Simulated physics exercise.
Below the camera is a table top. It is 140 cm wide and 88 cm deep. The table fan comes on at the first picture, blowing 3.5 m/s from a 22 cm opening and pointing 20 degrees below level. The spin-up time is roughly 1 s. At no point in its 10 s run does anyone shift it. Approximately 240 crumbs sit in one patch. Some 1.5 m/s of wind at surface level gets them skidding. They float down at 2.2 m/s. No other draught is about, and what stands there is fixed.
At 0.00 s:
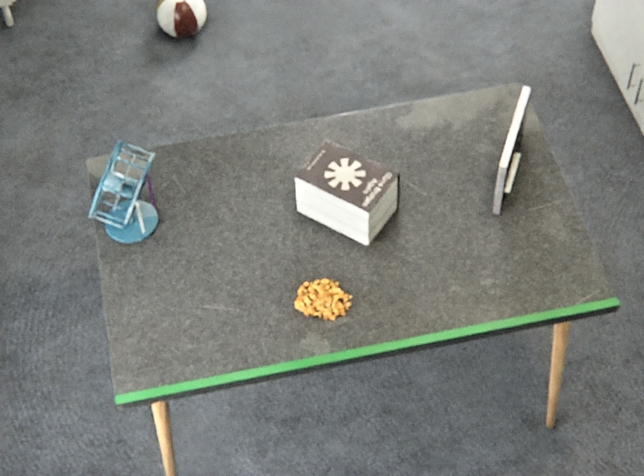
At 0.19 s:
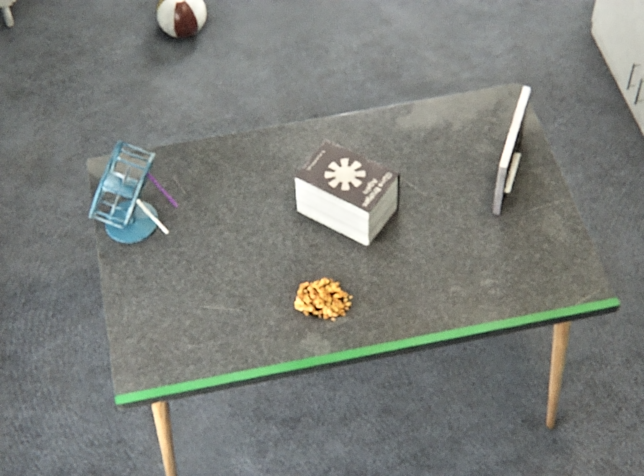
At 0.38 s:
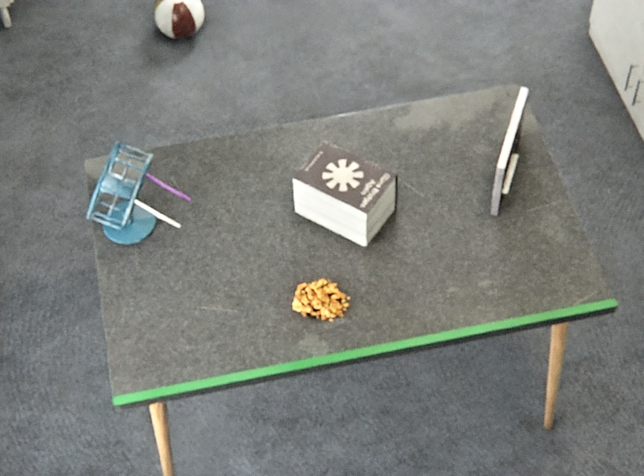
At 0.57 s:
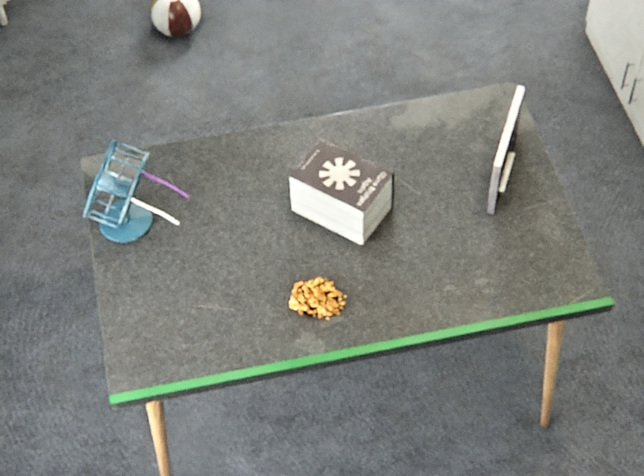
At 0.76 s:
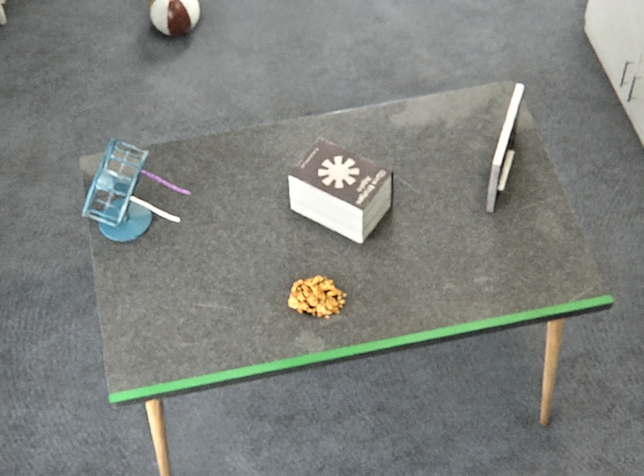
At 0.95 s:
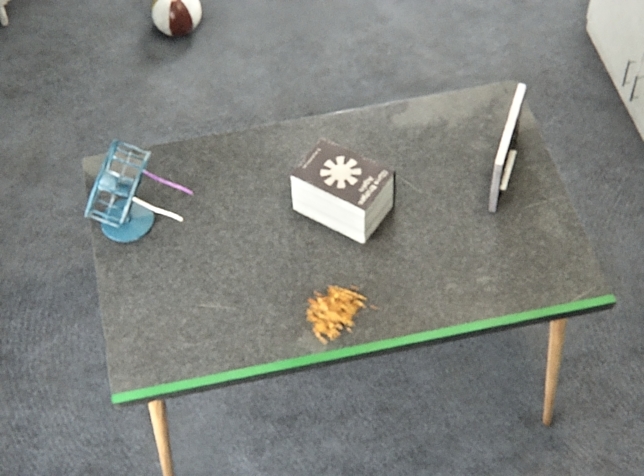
Golden crumbs lying still on a dark green-edged table, then shifting right and spreading as ribbons stream from a blue table fan.
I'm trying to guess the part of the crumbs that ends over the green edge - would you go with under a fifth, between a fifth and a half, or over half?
The fraction is larger than a half.
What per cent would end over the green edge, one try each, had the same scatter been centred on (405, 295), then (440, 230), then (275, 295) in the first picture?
Try by try: About 80 per cent, 0 per cent and 100 per cent.
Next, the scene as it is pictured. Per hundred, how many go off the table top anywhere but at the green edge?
About 0 %.
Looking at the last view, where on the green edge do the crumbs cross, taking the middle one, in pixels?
At roughly pixel (395, 347).
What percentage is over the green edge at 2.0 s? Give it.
About 100 %.
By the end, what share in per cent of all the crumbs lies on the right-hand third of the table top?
Around 0 per cent.
After 2.0 s, 100 % are over the green edge; 100 % have settled or left.
After 3.2 s, 100 % are over the green edge; 100 % have settled or left.
After 5.5 s, 100 % are over the green edge; 100 % have settled or left.
After 10.0 s, at the end, 100 % are over the green edge.
